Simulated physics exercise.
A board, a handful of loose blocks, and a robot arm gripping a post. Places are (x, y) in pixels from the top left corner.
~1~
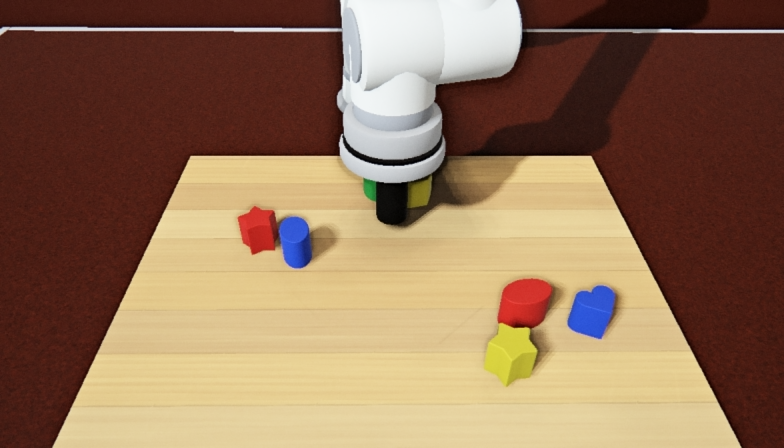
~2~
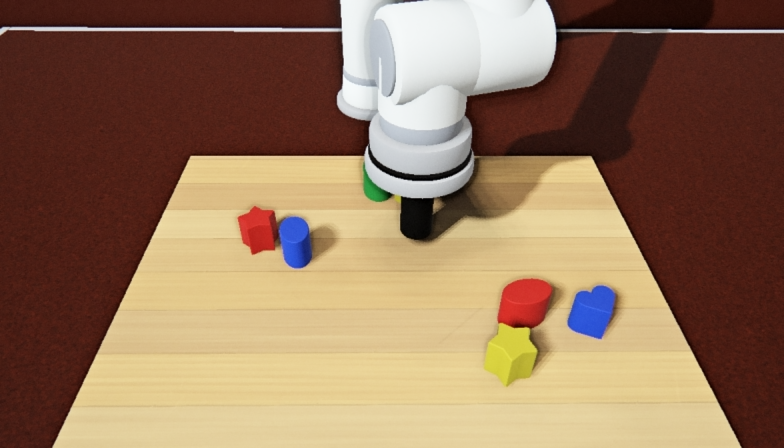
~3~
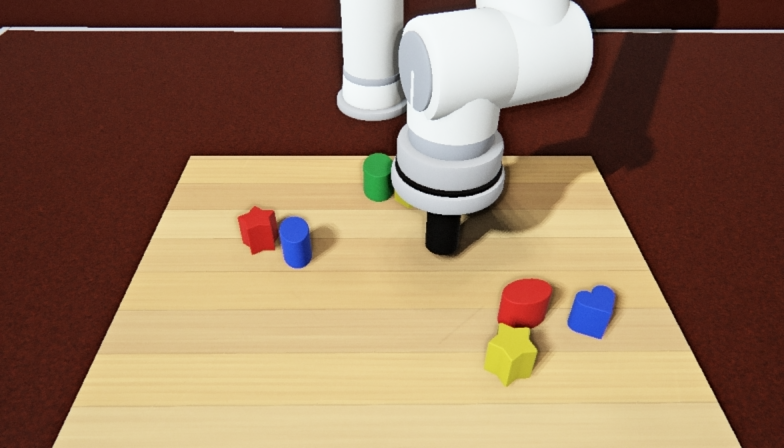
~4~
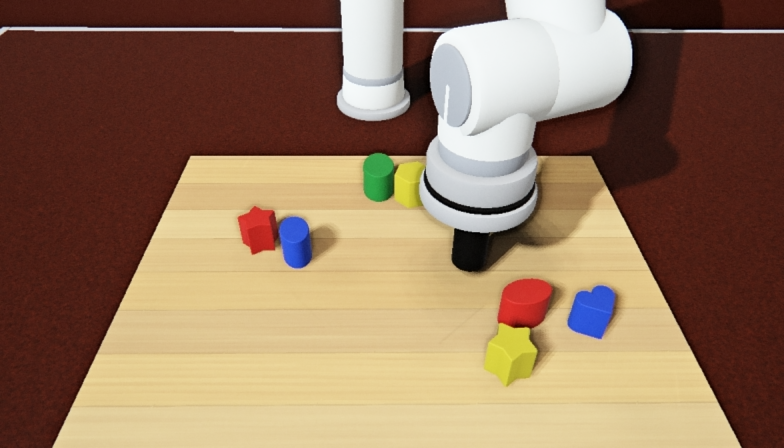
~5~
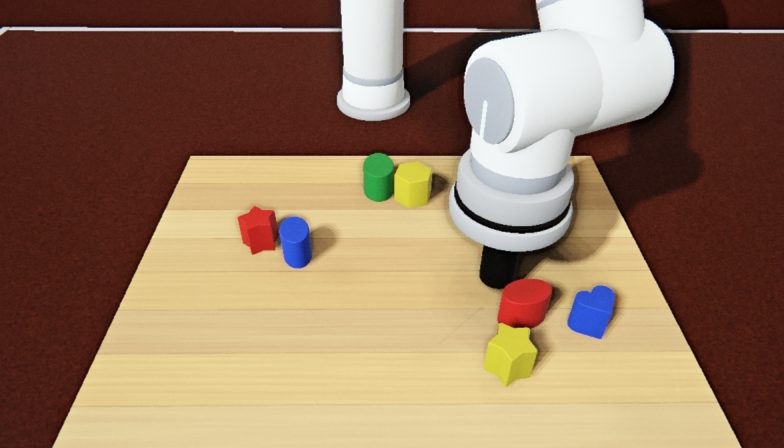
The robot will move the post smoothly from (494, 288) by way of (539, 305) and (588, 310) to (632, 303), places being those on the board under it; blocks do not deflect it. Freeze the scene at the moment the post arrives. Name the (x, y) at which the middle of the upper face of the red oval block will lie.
Final place: (549, 306).
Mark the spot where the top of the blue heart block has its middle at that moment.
In the picture, it is at (629, 307).
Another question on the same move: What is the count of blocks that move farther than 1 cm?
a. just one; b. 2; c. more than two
I choose b.
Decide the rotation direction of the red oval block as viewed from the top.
The block turns clockwise.
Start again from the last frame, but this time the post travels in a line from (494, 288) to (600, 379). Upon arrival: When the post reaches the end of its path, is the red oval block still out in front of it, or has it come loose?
Kept ahead.
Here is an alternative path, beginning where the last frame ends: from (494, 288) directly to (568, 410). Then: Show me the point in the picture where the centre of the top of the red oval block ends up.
Near (597, 347).
The first path, step by step. One third of the way, post (544, 294); red oval block (548, 305), turned 50° clockwise.
Two thirds of the way, post (592, 299); red oval block (549, 306), turned 50° clockwise; blue heart block (625, 306).
At the end, post (637, 292); yellow star block unmoved; red oval block (549, 306), turned 50° clockwise; blue heart block (629, 307), turned 15° clockwise.
